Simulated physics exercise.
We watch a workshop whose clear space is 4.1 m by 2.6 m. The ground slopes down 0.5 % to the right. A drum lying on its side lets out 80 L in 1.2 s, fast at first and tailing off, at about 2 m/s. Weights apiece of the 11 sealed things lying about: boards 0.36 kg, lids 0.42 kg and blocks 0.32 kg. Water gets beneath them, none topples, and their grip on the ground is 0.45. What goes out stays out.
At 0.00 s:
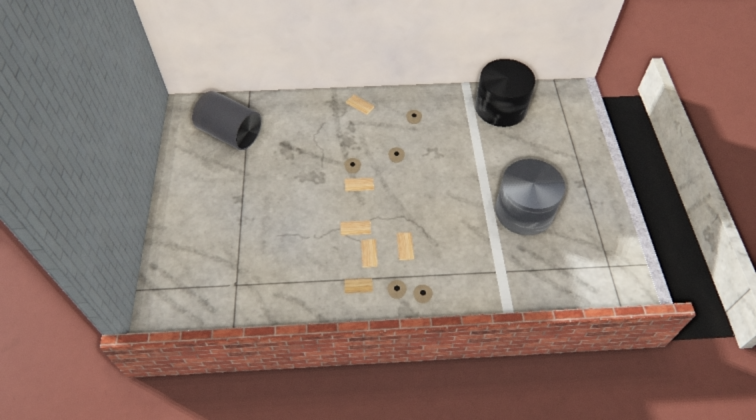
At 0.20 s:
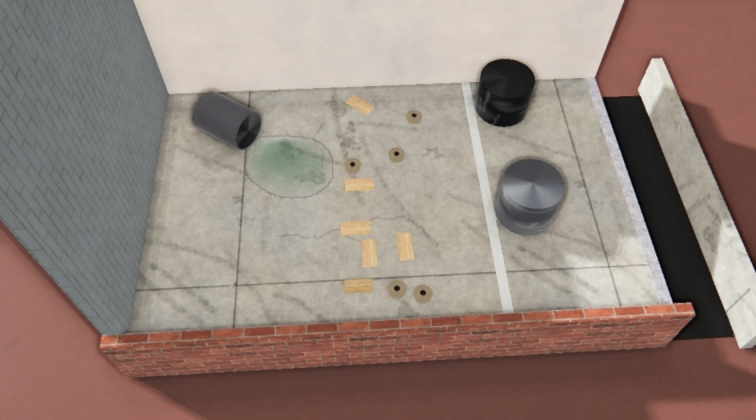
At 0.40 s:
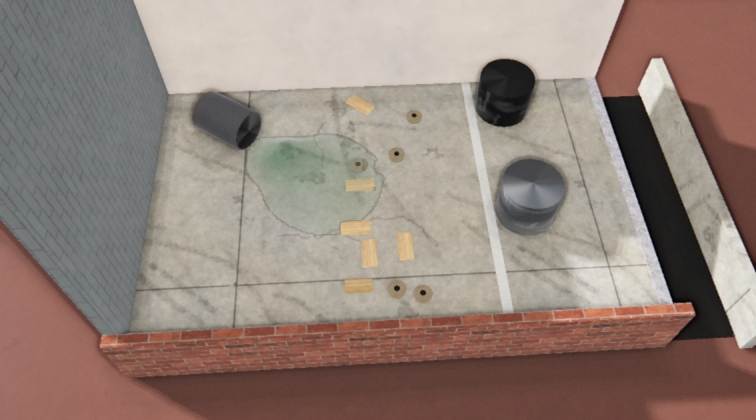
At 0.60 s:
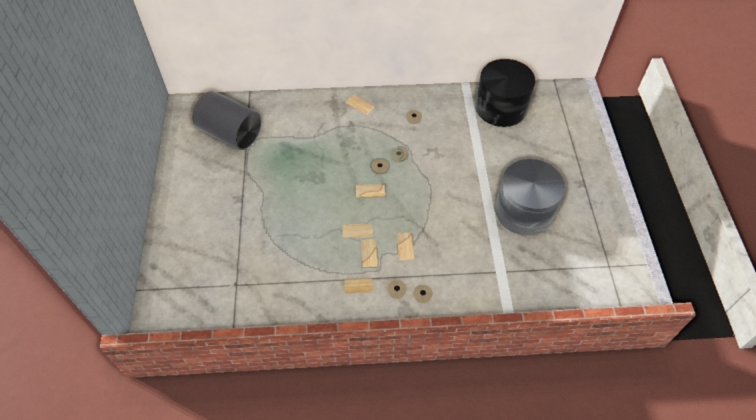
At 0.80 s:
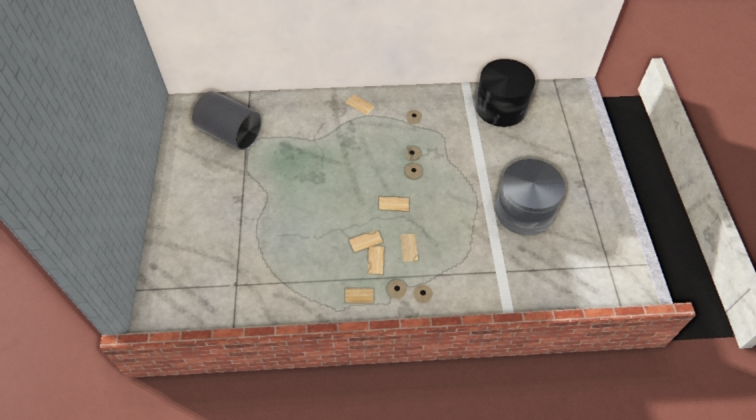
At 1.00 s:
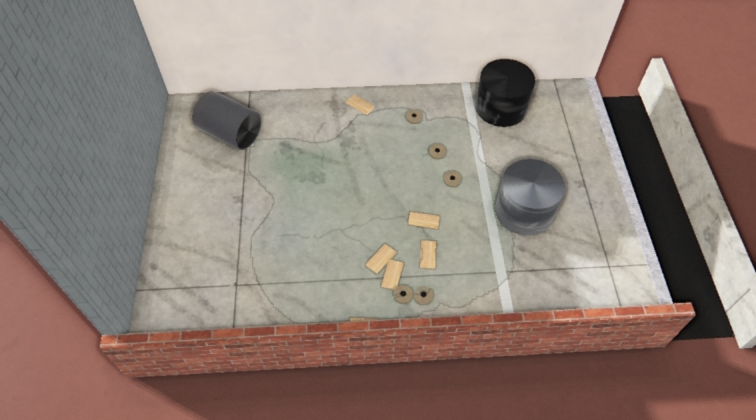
At first, small wooden blocks and round lids lie scattered on a dry concrete floor near a dark drum on its side. Greenish water appears beside the drum and spreads rightward and toward the brick wall, then most of the blocks and lids drift right, some blocks turning as the puddle widens.
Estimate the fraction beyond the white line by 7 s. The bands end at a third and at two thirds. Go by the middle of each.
Share: Two thirds or above.
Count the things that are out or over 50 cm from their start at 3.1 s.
By then 8.
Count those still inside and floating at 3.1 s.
At that moment 4.
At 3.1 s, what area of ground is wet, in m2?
Roughly 4.0 m2.
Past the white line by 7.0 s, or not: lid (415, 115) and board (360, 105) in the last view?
In turn: Short, short.
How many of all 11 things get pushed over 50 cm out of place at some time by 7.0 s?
I count 8.
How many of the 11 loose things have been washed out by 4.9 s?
I count 5.
After 1.4 s 2 of 11 are over the mark; 8 afloat.
After 3.1 s 8 of 11 are over the mark; 4 afloat.
After 4.9 s 8 of 11 are over the mark; 0 afloat.
After 7.0 s 8 of 11 are over the mark; 0 afloat.
